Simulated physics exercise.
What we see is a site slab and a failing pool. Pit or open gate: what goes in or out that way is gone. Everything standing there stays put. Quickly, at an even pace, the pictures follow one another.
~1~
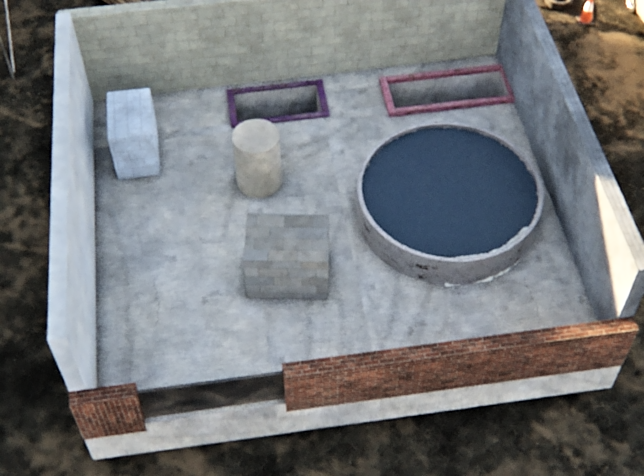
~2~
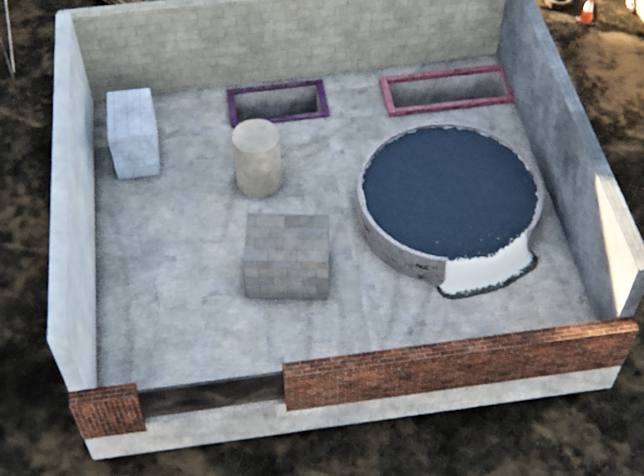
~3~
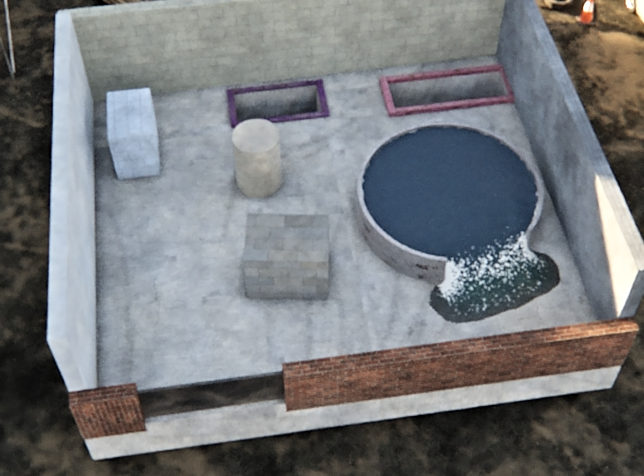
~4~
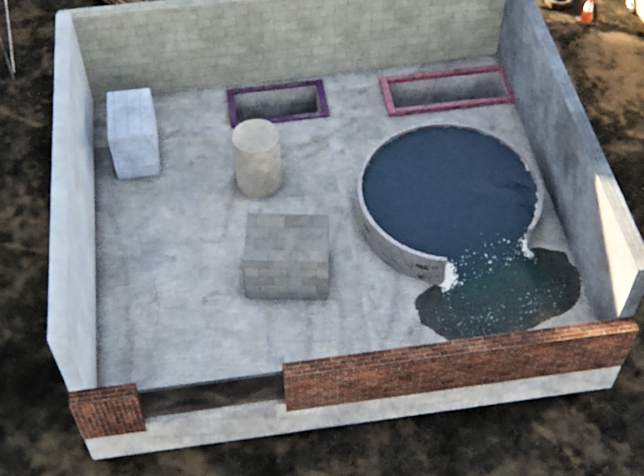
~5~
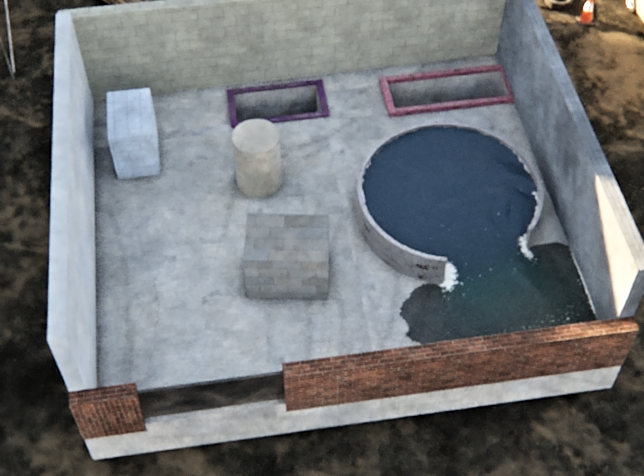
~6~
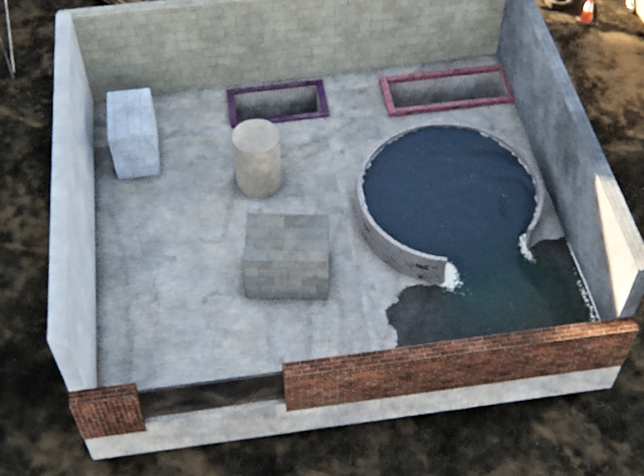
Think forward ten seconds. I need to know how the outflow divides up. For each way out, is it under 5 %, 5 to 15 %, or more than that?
In order: The gate is a minor outlet here - below five per cent; the pink pit is a minor outlet here - below five per cent; the purple pit is a minor outlet here - below five per cent.
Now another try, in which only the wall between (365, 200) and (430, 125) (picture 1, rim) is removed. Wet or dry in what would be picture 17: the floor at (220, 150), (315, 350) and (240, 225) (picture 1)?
Going point by point: Waterlogged, left unwetted, waterlogged.
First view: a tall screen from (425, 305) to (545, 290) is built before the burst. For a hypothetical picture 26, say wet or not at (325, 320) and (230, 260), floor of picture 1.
Taking them in the order asked, the first is inundated and the second is not reached.
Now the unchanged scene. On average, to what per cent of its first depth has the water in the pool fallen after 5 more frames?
76 per cent or thereabouts.
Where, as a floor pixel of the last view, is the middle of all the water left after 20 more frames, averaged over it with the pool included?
Near (454, 261).
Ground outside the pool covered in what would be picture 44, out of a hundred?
About 65 per cent.
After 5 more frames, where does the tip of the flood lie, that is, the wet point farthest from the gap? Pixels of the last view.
The farthest wet point should be near (349, 380).
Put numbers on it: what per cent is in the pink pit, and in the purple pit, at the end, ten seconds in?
In order, near 4 and 0 in a hundred.
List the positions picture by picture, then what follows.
Still water in the round tank at (449, 190), in the first picture.
Water pours out at (490, 268) and has run to (530, 254), in the second picture.
Water pours out at (490, 269) and has run to (442, 310), in the third picture.
The front is at (574, 295), out from the gap at (490, 270), in the fourth picture.
Water pours out at (490, 270) and has run to (595, 318), in the fifth picture.
Water pours out at (490, 270) and has run to a hidden place, in the sixth picture.
A moment on, water covers 10 % of the floor; the gate 0 %, the pink pit 0 %, the purple pit 0 %.
Next, water covers 20 % of the floor; the gate 0 %, the pink pit 0 %, the purple pit 0 %.
Then, water covers 40 % of the floor; the gate 0 %, the pink pit 0 %, the purple pit 0 %.
Later, water covers 65 % of the floor; the gate 0 %, the pink pit 3 %, the purple pit 0 %.
In the end, water covers 90 % of the floor; the gate 0 %, the pink pit 3 %, the purple pit 0 %.
